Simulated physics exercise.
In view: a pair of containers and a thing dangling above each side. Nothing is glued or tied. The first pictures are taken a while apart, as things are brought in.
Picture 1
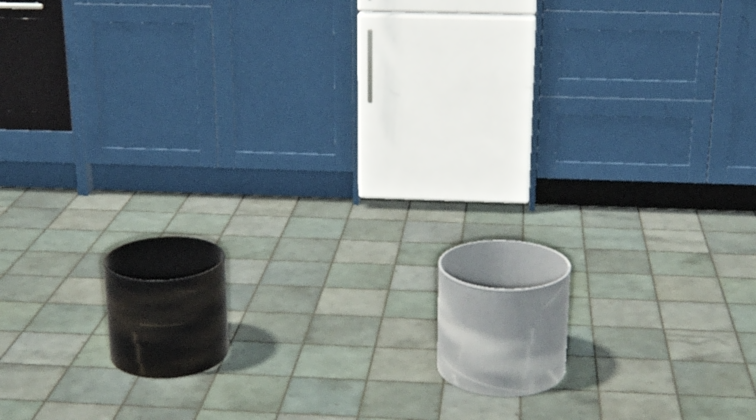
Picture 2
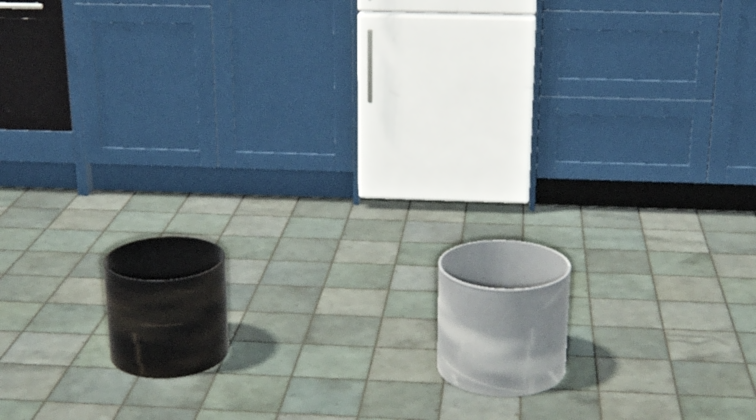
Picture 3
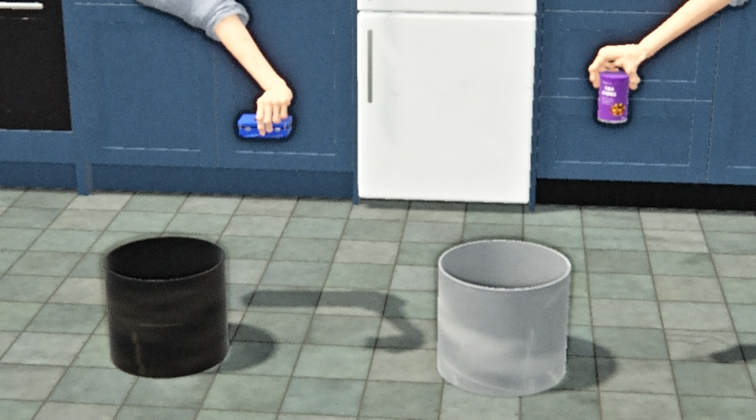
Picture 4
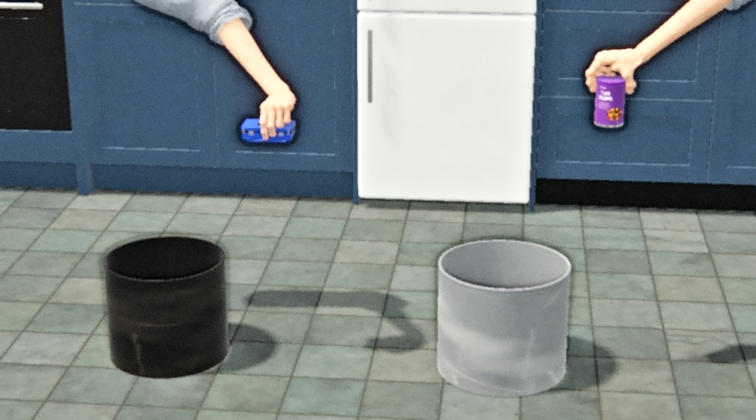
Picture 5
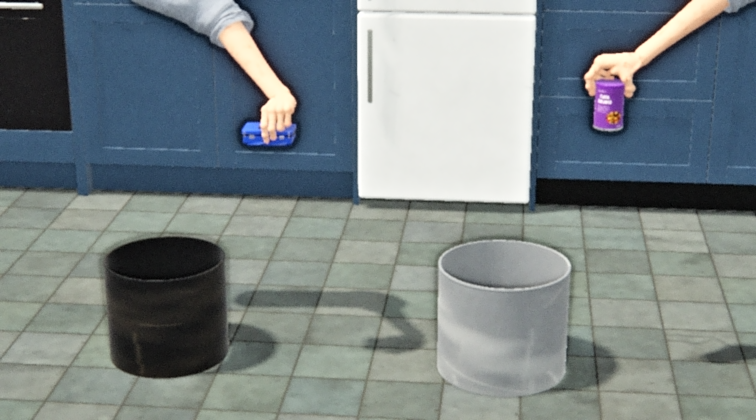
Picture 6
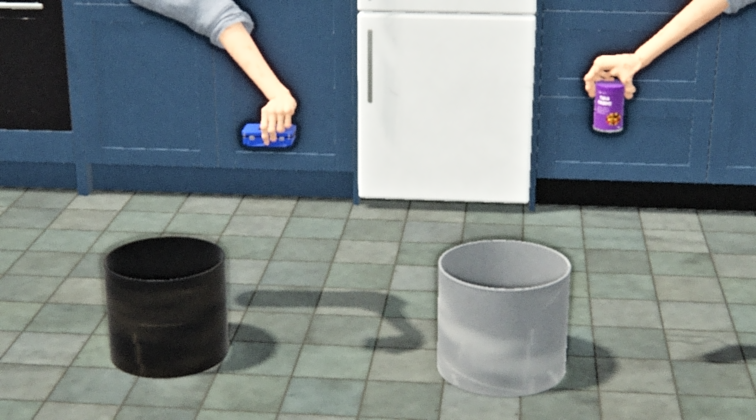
Two hands bringing a blue case and a purple tin into a kitchen, then holding them nearly still above the tiled floor.
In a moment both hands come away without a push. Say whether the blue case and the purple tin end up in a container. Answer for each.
Outcome: The blue case misses and the purple tin misses.
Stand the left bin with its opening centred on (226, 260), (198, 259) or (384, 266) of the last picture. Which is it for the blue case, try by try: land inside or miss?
In that order, it lands inside; is not caught; falls beside it.
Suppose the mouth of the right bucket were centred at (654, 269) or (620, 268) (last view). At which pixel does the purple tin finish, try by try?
It ends around (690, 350) and (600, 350).
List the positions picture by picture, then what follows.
In the first picture, left bin (167, 305).
In the second picture, right bucket (503, 316).
In the third picture, still on the way; blue case (265, 126); left bin (167, 305).
In the fourth picture, still on the way; purple tin (610, 101); right bucket (503, 316).
In the fifth picture, still on the way; blue case (269, 134); left bin (167, 305).
In the sixth picture, in place, still held; blue case (269, 135); purple tin (609, 106); right bucket (503, 316).
Then, 0.22 s on from there, blue case on its way down near (271, 194); purple tin on its way down near (606, 167).
In the end, the blue case falls beside it, near (276, 351); the purple tin falls beside it, near (595, 352).
